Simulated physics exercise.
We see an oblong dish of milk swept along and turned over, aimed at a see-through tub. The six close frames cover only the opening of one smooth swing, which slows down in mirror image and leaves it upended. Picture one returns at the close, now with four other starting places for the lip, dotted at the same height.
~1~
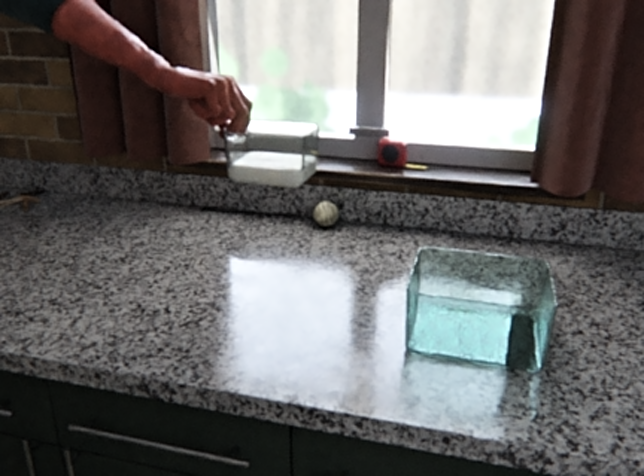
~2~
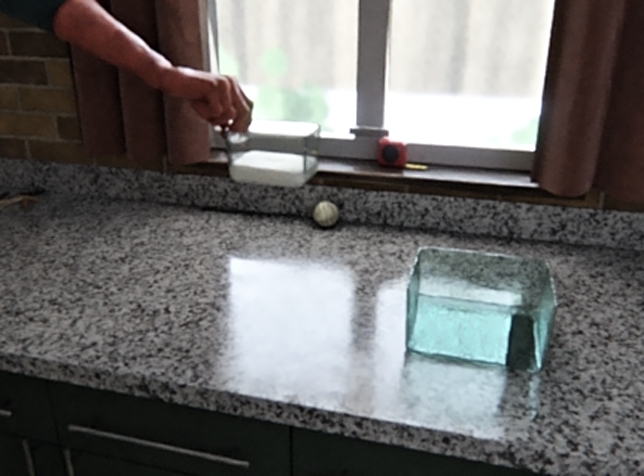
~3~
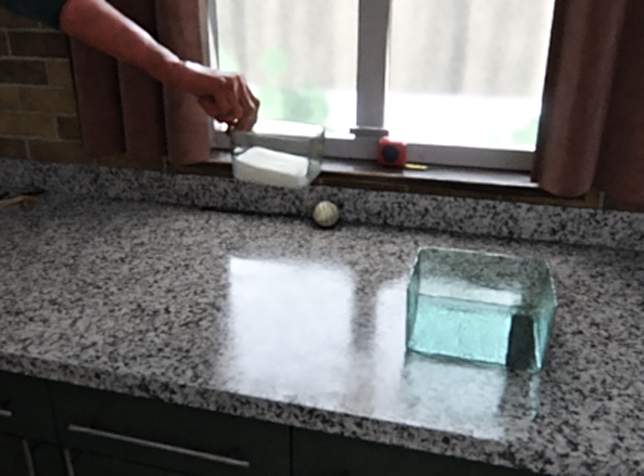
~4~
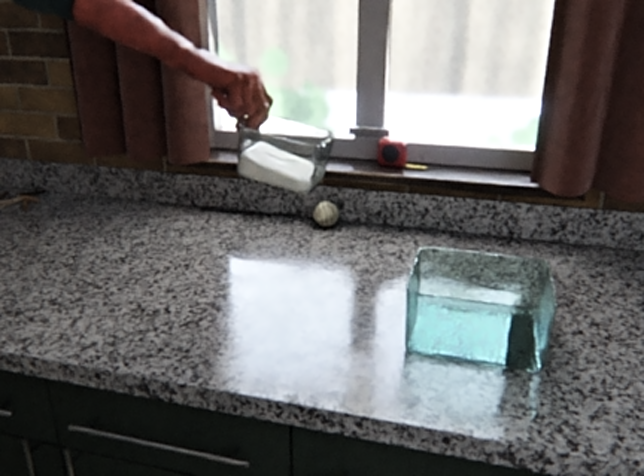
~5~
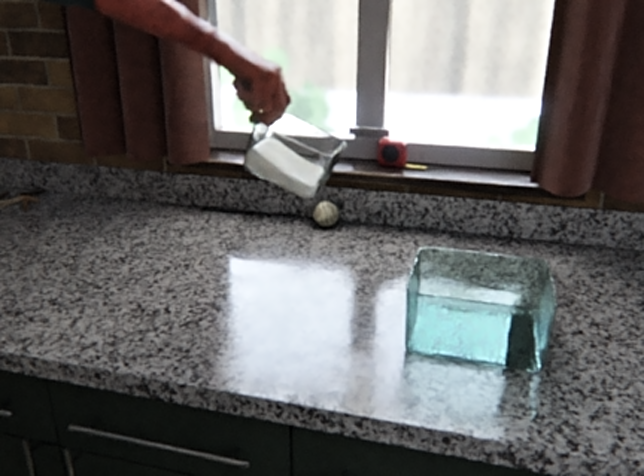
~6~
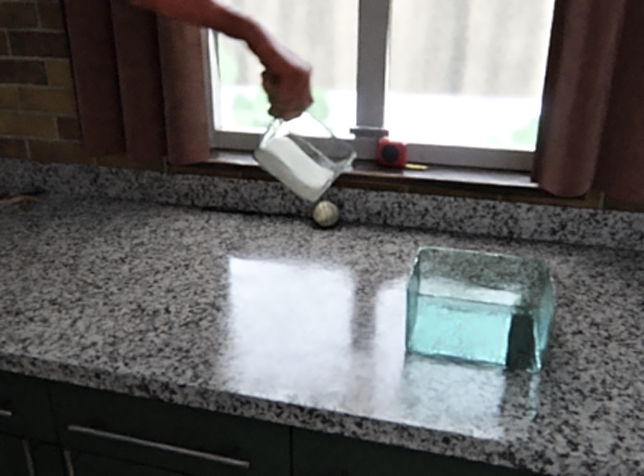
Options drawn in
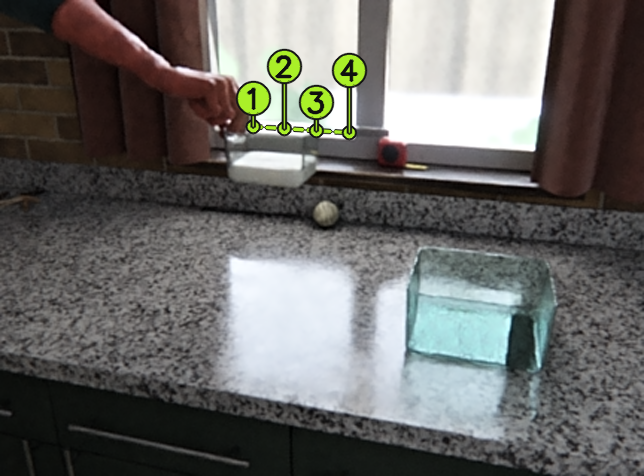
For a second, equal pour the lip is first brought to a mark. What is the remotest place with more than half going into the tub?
Use spot 2.
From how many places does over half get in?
Three of the four.
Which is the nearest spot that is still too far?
That is spot 1.
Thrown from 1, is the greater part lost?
Yes.
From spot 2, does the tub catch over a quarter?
Yes, clearly.
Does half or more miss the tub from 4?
No.
On the marked copy, 1 at (253, 126); 2 at (284, 128); 3 at (316, 130); 4 at (349, 132).
With 1, about 1 % lands in the tub, 94 % falls short and 5 % goes beside or beyond.
With 2, about 77 % lands in the tub, 14 % falls short and 9 % goes beside or beyond.
With 3, about 75 % lands in the tub, 9 % falls short and 17 % goes beside or beyond.
With 4, about 88 % lands in the tub, 6 % falls short and 6 % goes beside or beyond.
